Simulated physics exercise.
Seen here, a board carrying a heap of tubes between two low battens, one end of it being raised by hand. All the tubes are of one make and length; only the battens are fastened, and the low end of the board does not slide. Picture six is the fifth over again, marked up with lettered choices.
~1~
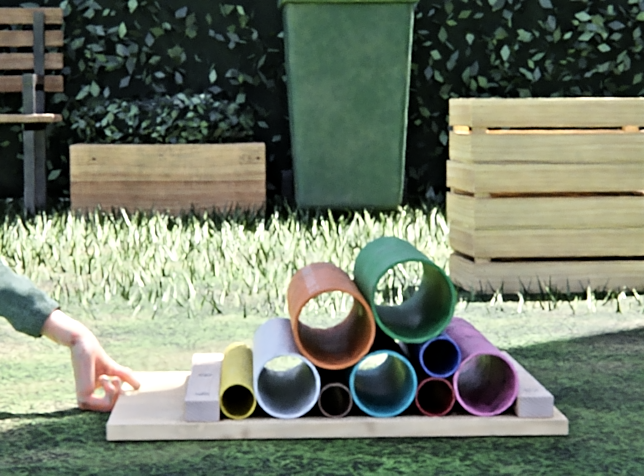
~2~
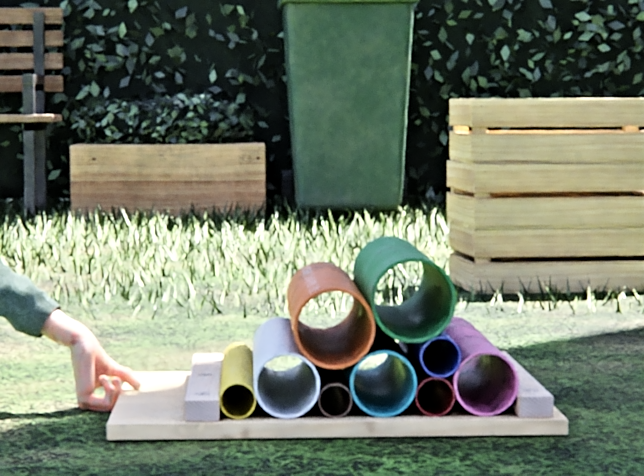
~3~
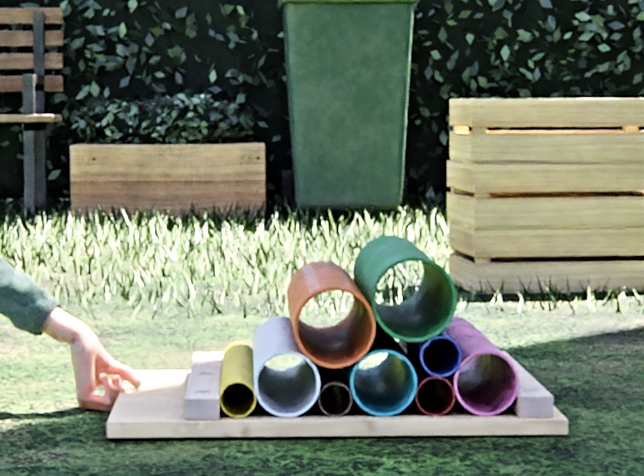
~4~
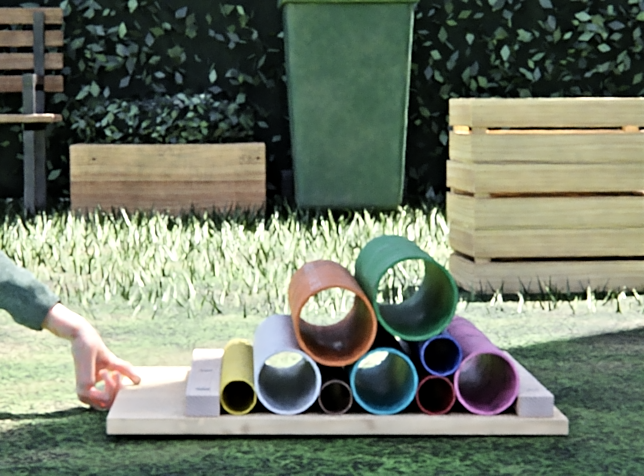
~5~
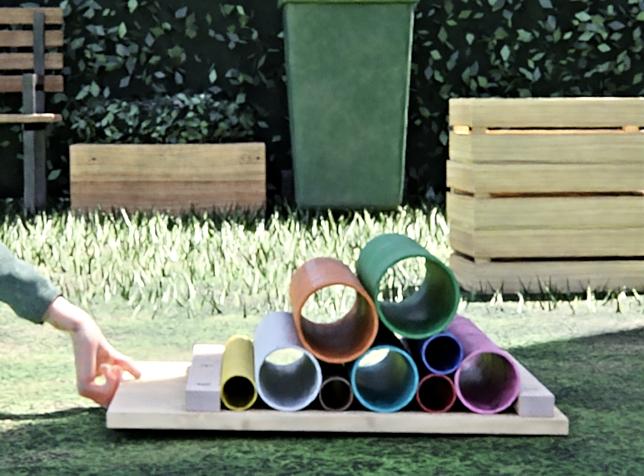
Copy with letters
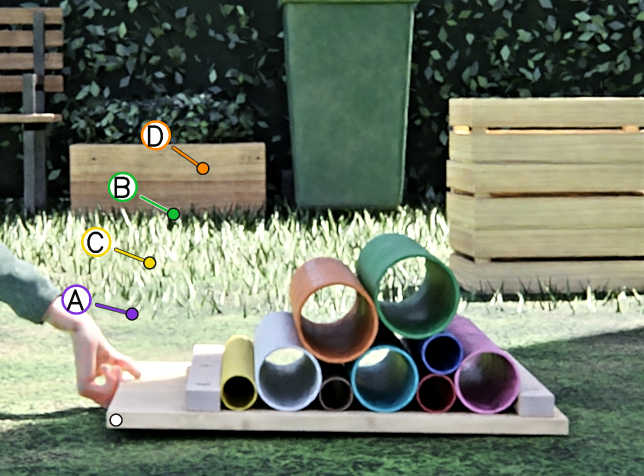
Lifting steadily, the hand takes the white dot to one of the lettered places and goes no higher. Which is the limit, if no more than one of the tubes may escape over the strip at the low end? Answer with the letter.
The answer is mark D.
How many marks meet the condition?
The number is four.
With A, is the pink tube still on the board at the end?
The pink tube: Yes.
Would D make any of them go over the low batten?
Yes, at D.
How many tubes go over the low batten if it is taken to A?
It comes to none.
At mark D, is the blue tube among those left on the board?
Yes.
On the copy, A at (132, 314); B at (173, 214); C at (150, 263); D at (203, 169); the white dot at (116, 420).
On D. First, board at 20°.
Then, board at 36°.
Finally, board at 36°, one over the low batten (green).
By contrast, A none over the low batten; B one over the low batten (green); C none over the low batten.
